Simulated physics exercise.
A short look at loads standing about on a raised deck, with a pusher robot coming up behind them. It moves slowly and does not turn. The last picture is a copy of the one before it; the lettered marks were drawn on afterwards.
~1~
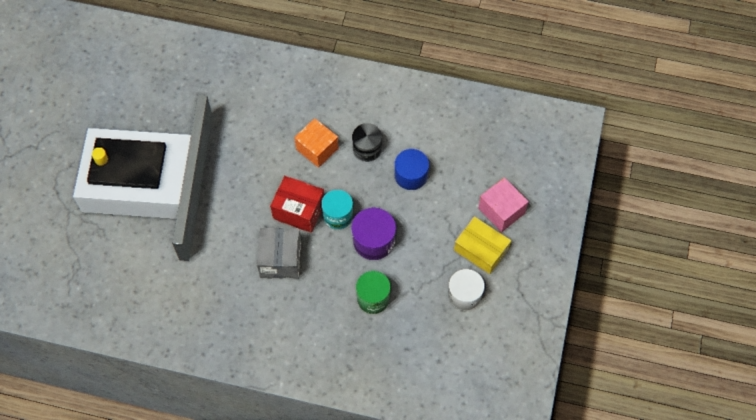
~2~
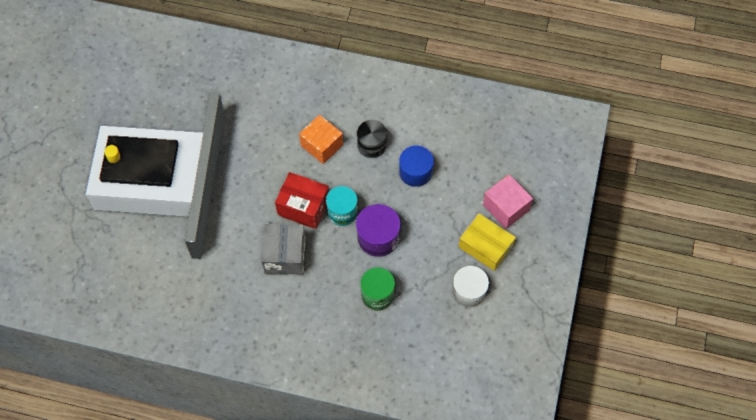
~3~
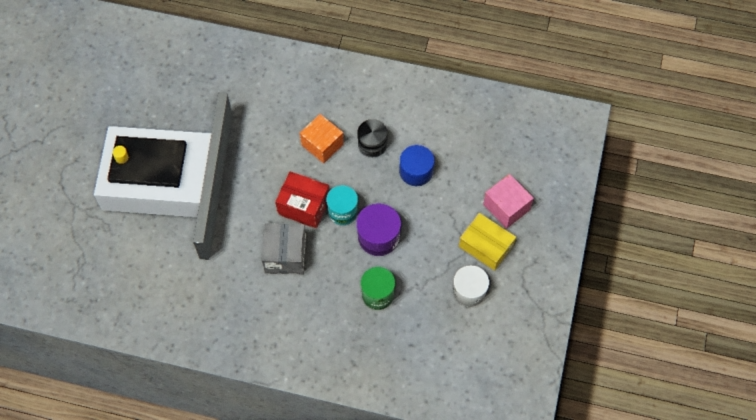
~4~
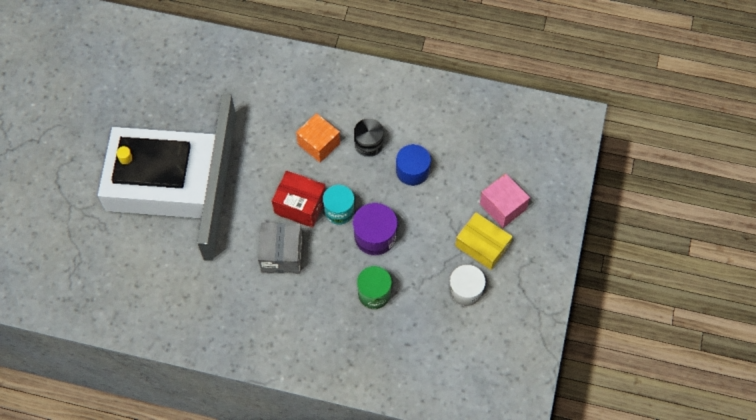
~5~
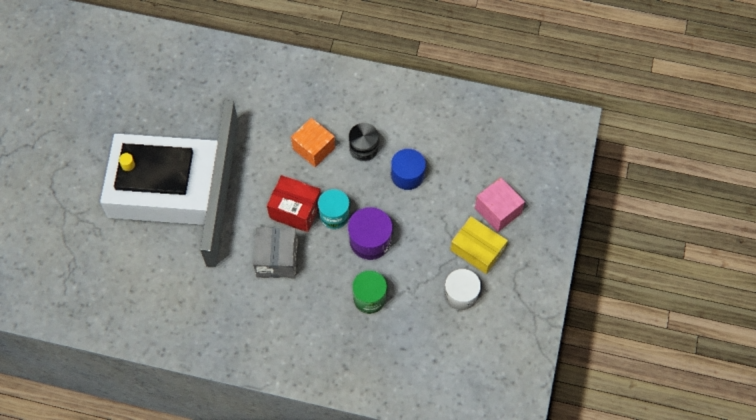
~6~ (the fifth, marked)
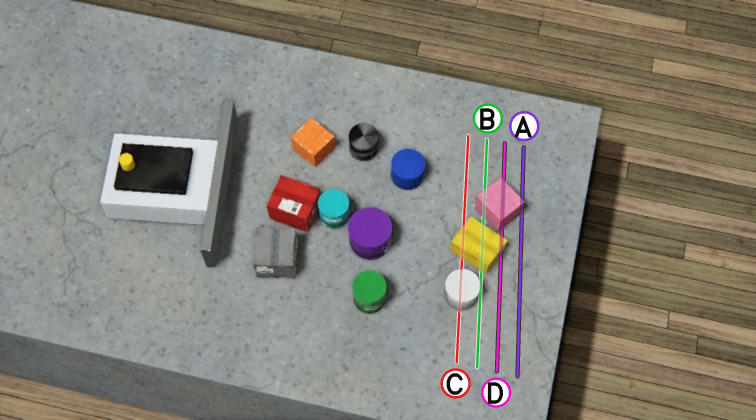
A white robot with a wide grey plate on its front crept slowly to the right across a grey deck, drawing a little closer to a cluster of colourful boxes and round containers that stayed put.
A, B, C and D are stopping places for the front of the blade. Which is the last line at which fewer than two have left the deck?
The farthest such stop is D.
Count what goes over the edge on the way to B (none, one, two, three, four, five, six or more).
By then, none.
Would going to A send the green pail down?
By then, no.
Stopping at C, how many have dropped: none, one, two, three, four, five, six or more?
In all, none.
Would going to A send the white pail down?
By then, yes.
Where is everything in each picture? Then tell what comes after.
The first frame shows black canister (367, 143); pink crate (503, 205); purple pail (374, 235).
The second frame shows robot (144, 161); red parcel (303, 201).
The third frame shows robot (152, 161); blue canister (417, 166).
The fourth frame shows robot (157, 162); grey parcel (280, 248).
The fifth frame shows robot (159, 169); green pail (370, 293); turquoise pail (334, 210); black canister (364, 142).
On the marked copy, A at (521, 256); B at (482, 248); C at (463, 244); D at (501, 252).
Following D. Soon after the start, robot (258, 190); black canister (377, 143); orange crate (347, 144).
Later, robot (359, 212); yellow box (508, 243); pink crate (508, 200).
In the end, robot (440, 230); white pail (558, 321); purple pail (563, 283); none fallen.
As for the rest, A drops three; B is within the limit but short; C is within the limit but short.
